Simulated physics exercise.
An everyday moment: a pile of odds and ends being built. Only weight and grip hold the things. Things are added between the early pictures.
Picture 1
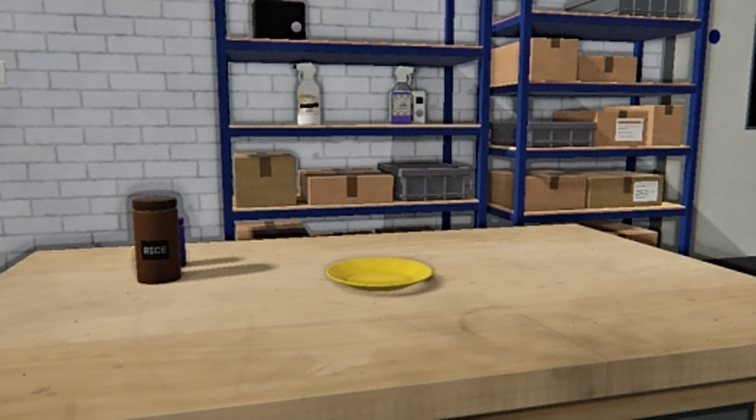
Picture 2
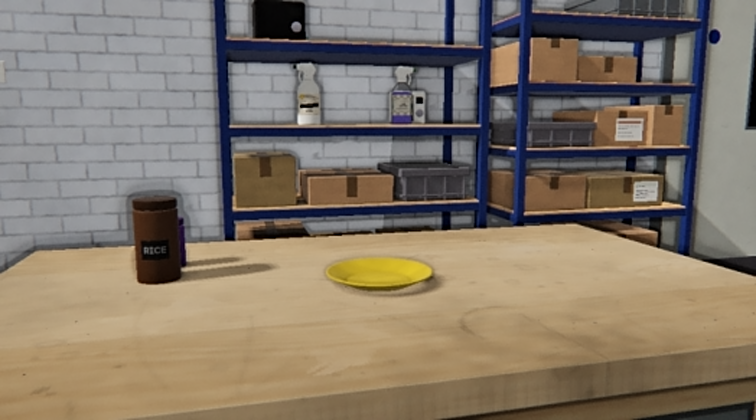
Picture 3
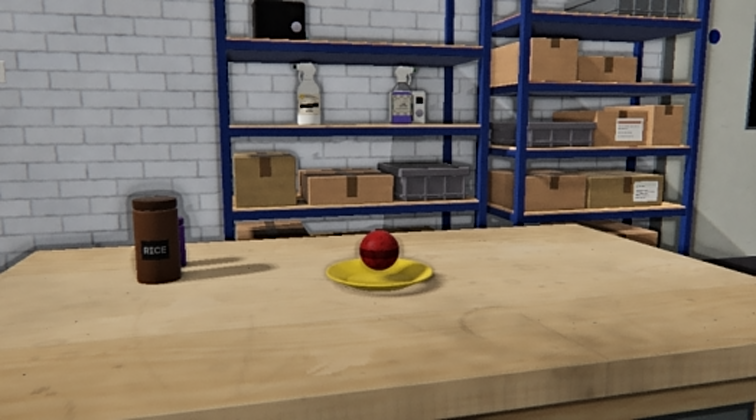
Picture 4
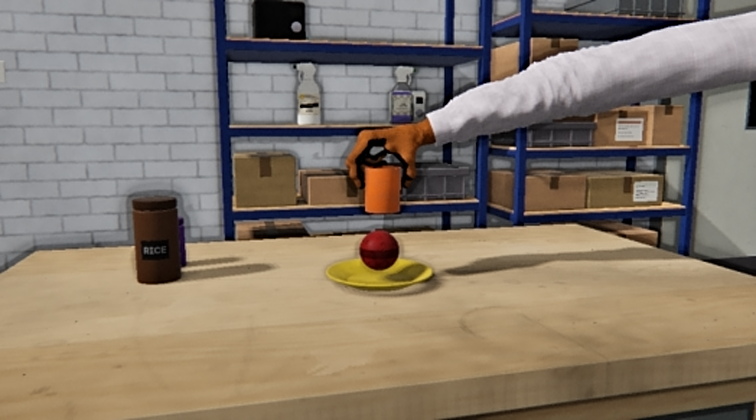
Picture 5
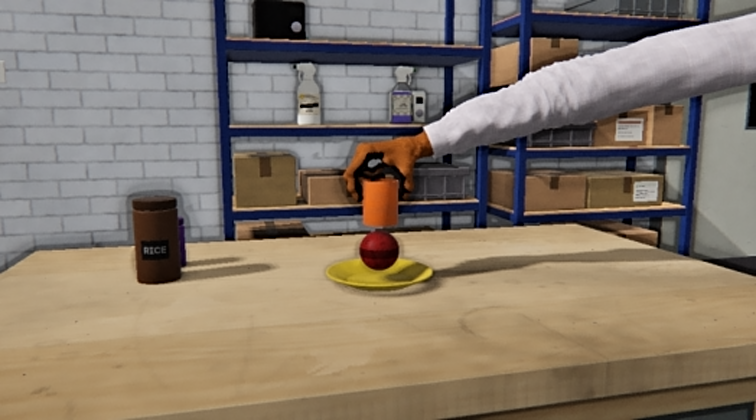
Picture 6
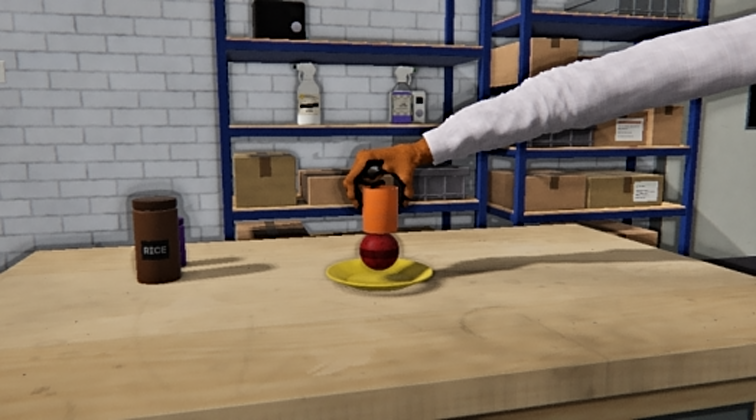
The video shows a yellow plate on a wooden table beside a brown rice jar; a red ball appears on the plate, then a gloved hand reaches in from the right and lowers an orange cup onto the ball.
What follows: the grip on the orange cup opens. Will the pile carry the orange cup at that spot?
In the end the pile loses its balance.
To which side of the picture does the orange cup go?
To the right.
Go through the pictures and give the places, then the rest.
In the first frame, the last thing is not in view yet; yellow plate (379, 276).
In the second frame, the last thing is not in view yet.
In the third frame, the last thing is not in view yet; yellow plate (379, 276).
In the fourth frame, on its way; orange cup (383, 189); red ball (379, 251).
In the fifth frame, on its way; orange cup (380, 202); yellow plate (379, 276).
In the sixth frame, in place under the hand; orange cup (380, 209); red ball (379, 251).
Then, 0.70 s on from there, orange cup now fallen.
Then, 0.90 s on from there, things are still on the move.
In the end, fallen, orange cup; the other 4 unmoved. At the end, from the last picture's camera, orange cup near (488, 255). The pile comes apart.
